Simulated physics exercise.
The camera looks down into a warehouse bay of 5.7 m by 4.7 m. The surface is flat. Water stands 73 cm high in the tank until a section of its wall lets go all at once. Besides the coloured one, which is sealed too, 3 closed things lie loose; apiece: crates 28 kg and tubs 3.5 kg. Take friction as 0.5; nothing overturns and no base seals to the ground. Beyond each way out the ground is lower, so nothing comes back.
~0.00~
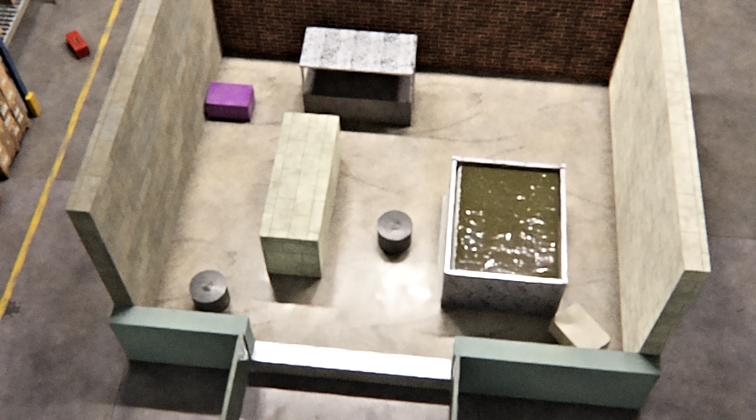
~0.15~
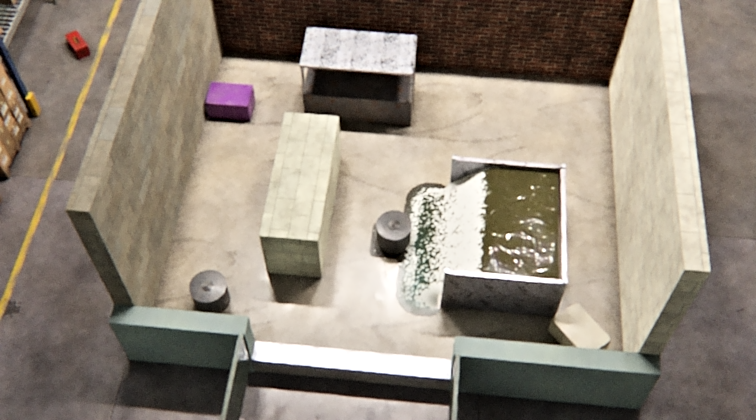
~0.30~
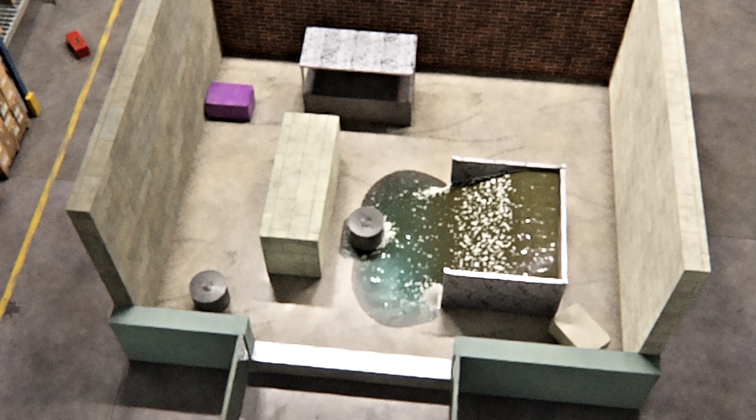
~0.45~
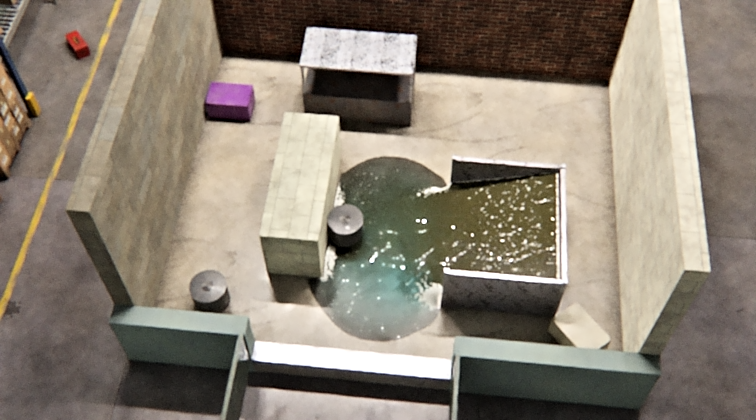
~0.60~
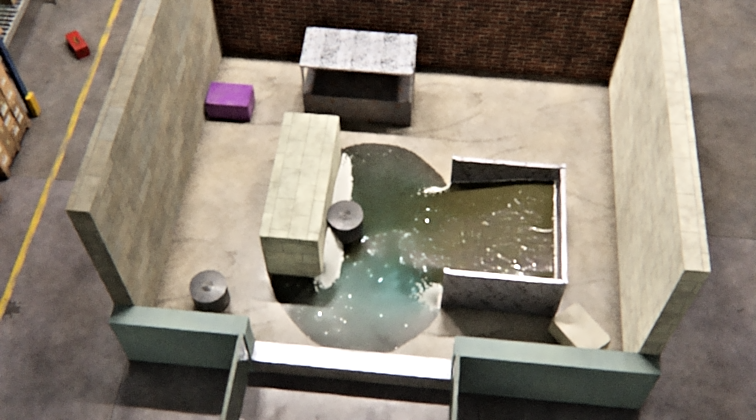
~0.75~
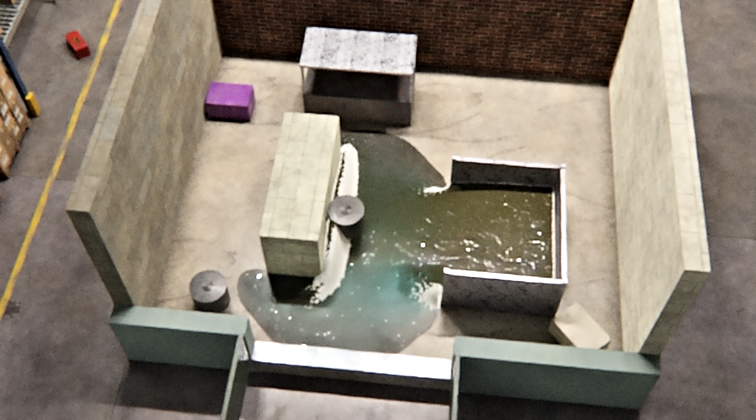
A big open-topped tank of murky water lost its left side, and the water rushed out across the floor, pushing a gray tub left against a long pale block before spreading around the block's near end.
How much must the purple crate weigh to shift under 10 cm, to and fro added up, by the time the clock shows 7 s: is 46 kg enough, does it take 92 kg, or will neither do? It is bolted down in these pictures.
I expect that the smaller load will do.
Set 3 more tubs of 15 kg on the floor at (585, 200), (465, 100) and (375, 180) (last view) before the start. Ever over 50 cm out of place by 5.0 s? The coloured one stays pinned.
In that order: Less, under, past it.
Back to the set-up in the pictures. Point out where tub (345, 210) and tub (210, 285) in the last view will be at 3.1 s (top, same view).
Near (420, 181) and (256, 209).
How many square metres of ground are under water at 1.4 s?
Roughly 10.0 m2.
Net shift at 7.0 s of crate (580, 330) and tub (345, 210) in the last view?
In turn: 0 cm, 200 cm.
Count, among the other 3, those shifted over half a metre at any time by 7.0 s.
2 of them.
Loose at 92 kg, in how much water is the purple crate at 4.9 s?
About 7 cm.
After 1.4 s the purple crate would be 0 cm from its start with 46 kg and 0 cm from its start with 92 kg; 0 cm of water round it then.
After 3.1 s the purple crate would be 0 cm from its start with 46 kg and 0 cm from its start with 92 kg; 5 cm of water round it then.
After 4.9 s the purple crate would be 0 cm from its start with 46 kg and 0 cm from its start with 92 kg; 7 cm of water round it then.
After 7.0 s the purple crate would be 0 cm from its start with 46 kg and 0 cm from its start with 92 kg; 5 cm of water round it then.
